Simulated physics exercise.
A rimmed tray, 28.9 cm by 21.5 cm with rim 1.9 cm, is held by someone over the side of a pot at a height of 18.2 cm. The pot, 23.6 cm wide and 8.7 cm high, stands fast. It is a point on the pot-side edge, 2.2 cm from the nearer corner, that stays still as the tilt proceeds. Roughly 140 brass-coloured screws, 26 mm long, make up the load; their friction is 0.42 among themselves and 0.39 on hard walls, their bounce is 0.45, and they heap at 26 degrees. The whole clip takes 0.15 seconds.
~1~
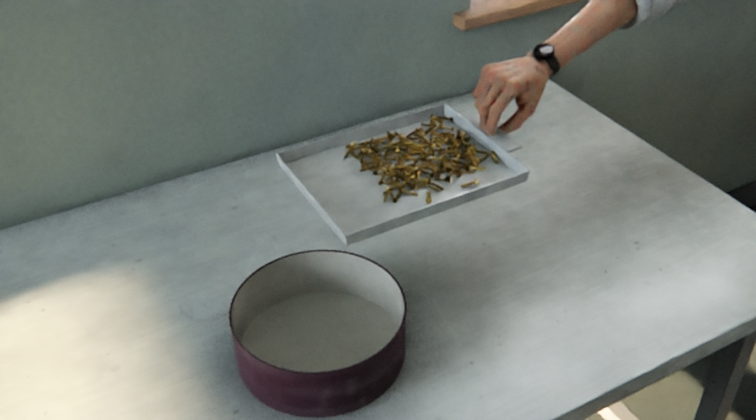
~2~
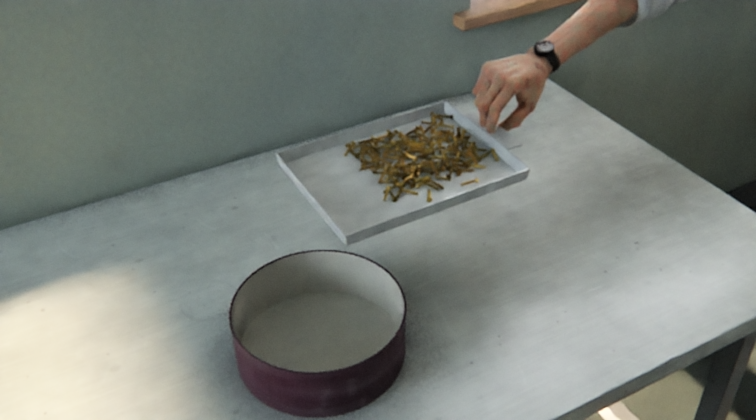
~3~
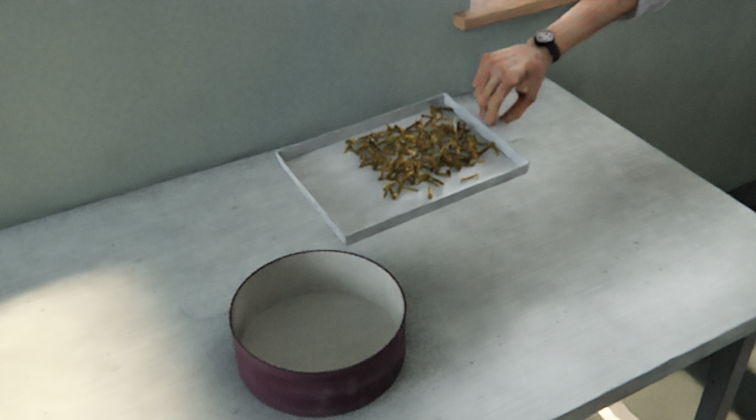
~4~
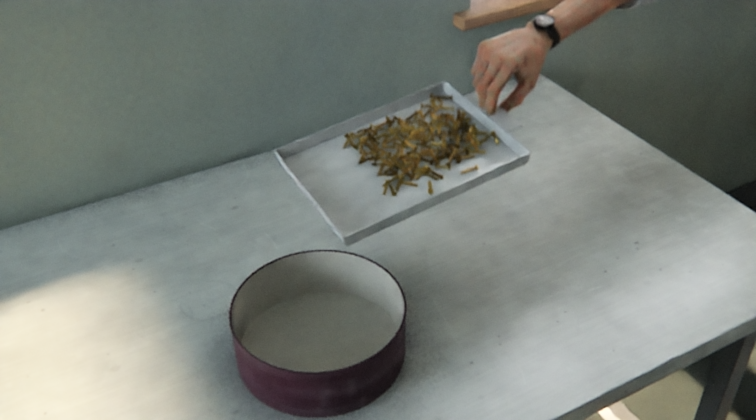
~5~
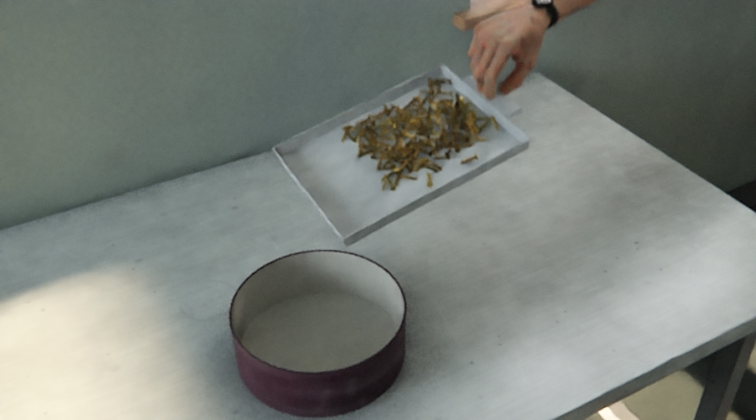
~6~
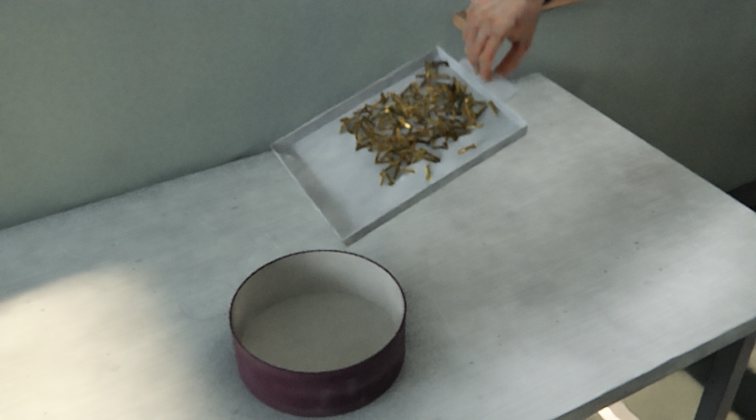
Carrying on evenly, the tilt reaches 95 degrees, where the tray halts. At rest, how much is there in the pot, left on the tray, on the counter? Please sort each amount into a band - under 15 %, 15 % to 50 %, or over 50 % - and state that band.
Pot: Over 50 %; left on the tray: Under 15 %; counter: 15 % to 50 %.
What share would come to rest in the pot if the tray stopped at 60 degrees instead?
In that case, near 65 percent.
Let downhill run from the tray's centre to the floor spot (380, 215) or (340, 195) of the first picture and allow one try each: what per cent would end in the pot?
About 70 per cent on the first try and 35 per cent on the second.
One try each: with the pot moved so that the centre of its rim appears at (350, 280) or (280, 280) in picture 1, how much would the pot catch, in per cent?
Estimates: 25 in a hundred and 70 in a hundred.
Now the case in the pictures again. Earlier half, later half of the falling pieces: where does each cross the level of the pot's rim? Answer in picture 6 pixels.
Early: About (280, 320); late: About (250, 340).
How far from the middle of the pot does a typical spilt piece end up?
That comes to near 30 cm.
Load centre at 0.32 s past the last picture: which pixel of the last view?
The middle of the load should be at about (311, 163) by then.
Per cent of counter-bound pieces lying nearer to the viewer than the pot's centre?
Near 70 in a hundred.
Then, 0.19 s after the last picture, tilt 59 degrees; the tray holds 100 %, the pot 0 %.
Then, 0.32 s after the last picture, tilt 86 degrees; the tray holds 100 %, the pot 0 %.
Then, 0.57 s after the last picture, tilt 95 degrees; the tray holds 0 %, the pot 70 %.
In the end, pot 70 %, tray 0 %, counter 30 %.
